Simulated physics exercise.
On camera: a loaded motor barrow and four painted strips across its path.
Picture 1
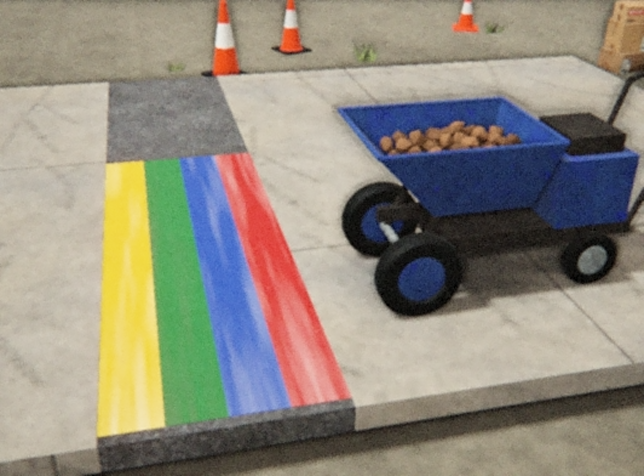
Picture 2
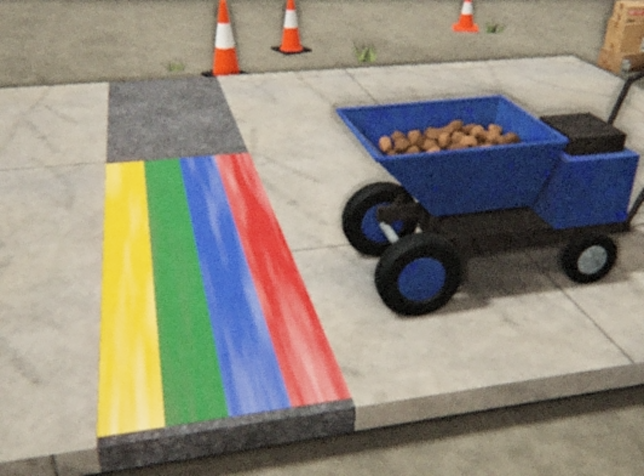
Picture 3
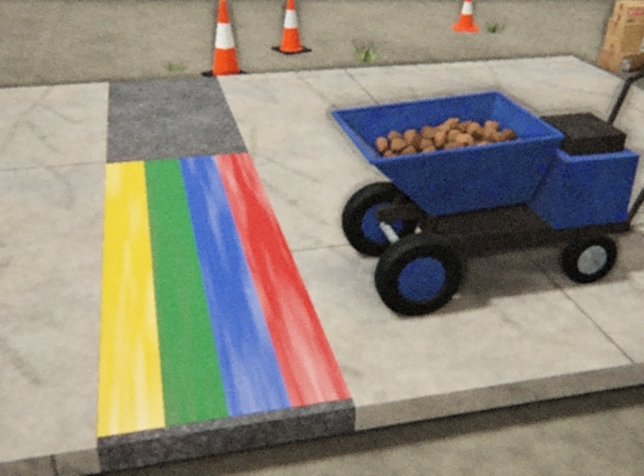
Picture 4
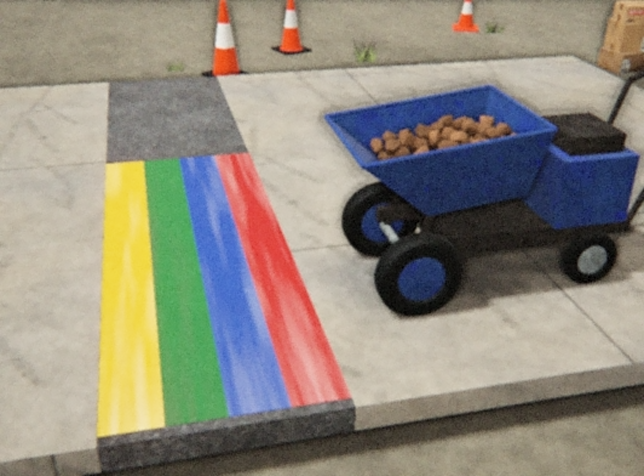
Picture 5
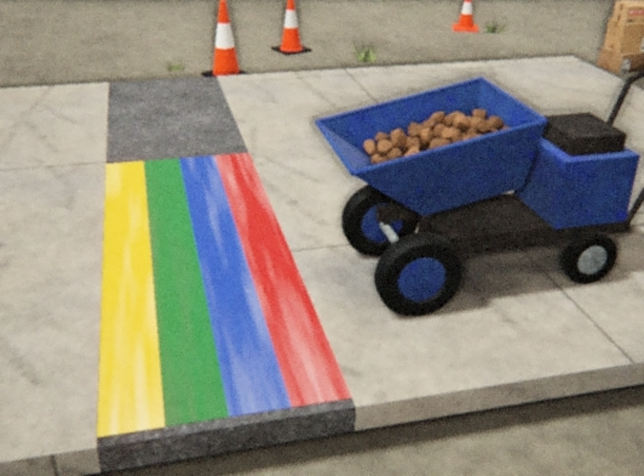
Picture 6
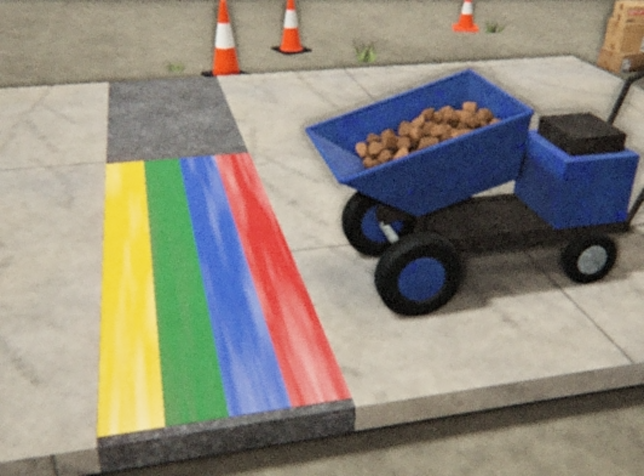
We see a blue motor barrow loaded with brown clods standing to the right of four painted strips, yellow, green, blue and red; its skip starts level, then gradually tilts forward to the left while the wheels stay still.
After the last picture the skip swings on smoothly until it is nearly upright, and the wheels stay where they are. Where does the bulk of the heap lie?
Most lies over the blue band.
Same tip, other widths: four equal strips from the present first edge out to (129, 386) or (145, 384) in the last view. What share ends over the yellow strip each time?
About 20 and 20 per cent.
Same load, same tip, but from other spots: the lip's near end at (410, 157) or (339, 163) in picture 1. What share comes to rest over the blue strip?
About 40 and 20 per cent.
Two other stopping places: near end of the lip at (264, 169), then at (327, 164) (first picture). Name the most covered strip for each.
In turn: Yellow; the green strip.
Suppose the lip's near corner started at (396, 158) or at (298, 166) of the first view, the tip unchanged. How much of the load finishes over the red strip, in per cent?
Near 20 % and 0 %.
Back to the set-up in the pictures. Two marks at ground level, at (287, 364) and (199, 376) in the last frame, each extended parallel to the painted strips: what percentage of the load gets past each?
The first gives 90 %, the second 30 %.
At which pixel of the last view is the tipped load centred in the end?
Roughly at (212, 295).
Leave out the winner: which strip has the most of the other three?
The runner-up: The green one.
Soon, skip tipped steeply; all in the skip.
A while on, skip tipped right over; most in the skip; about a quarter over the blue strip; a stray few over the green strip.
Towards the end, skip tipped right over; a small part in the skip; a small part over the red strip; about a third over the blue strip; about a quarter over the green strip; a small part over the yellow strip; a small part off the paint.
Finally, skip tipped right over; a small part in the skip; a small part over the red strip; about a third over the blue strip; about a quarter over the green strip; a small part over the yellow strip; a small part off the paint.
